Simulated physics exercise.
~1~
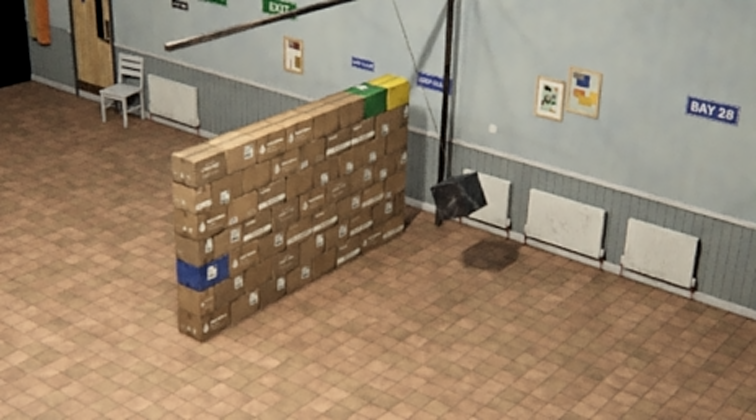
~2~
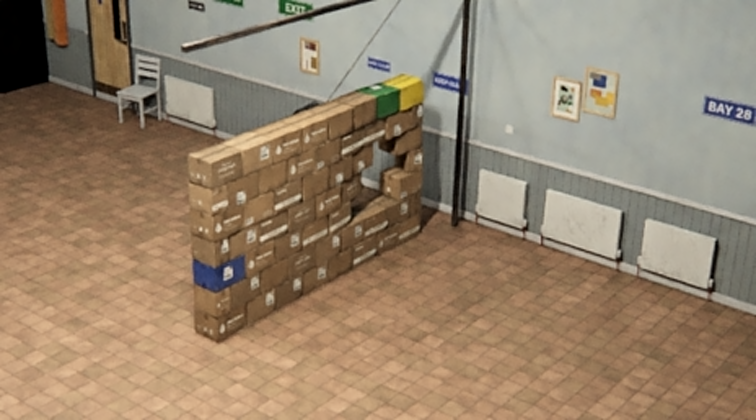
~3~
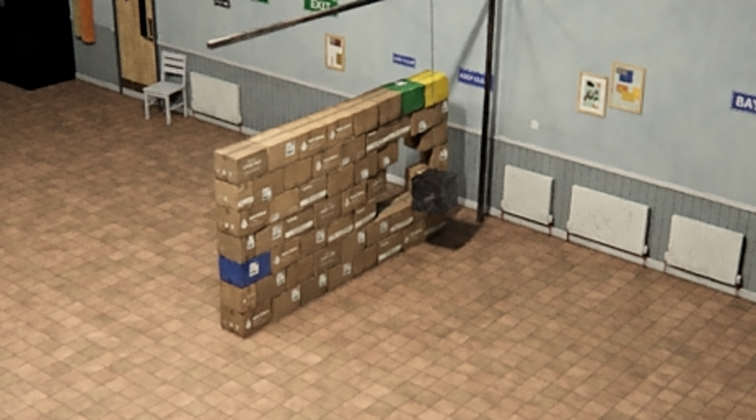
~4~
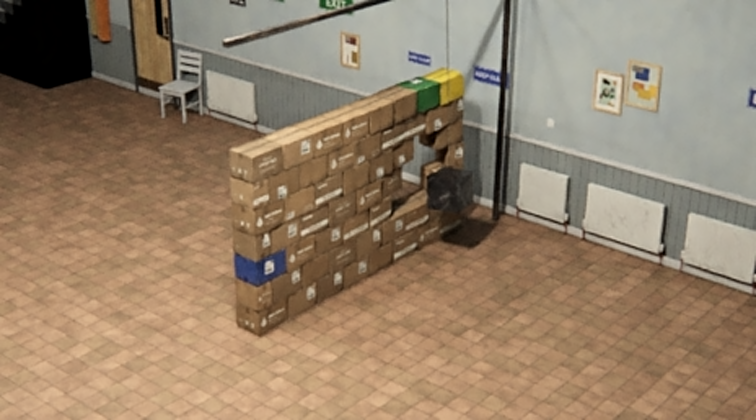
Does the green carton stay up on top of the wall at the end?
Yes, the green carton is still up on the top row beside the yellow one, even with the hole below.
A carton wall takes a hit from a swinging dark block and stands with a hole.
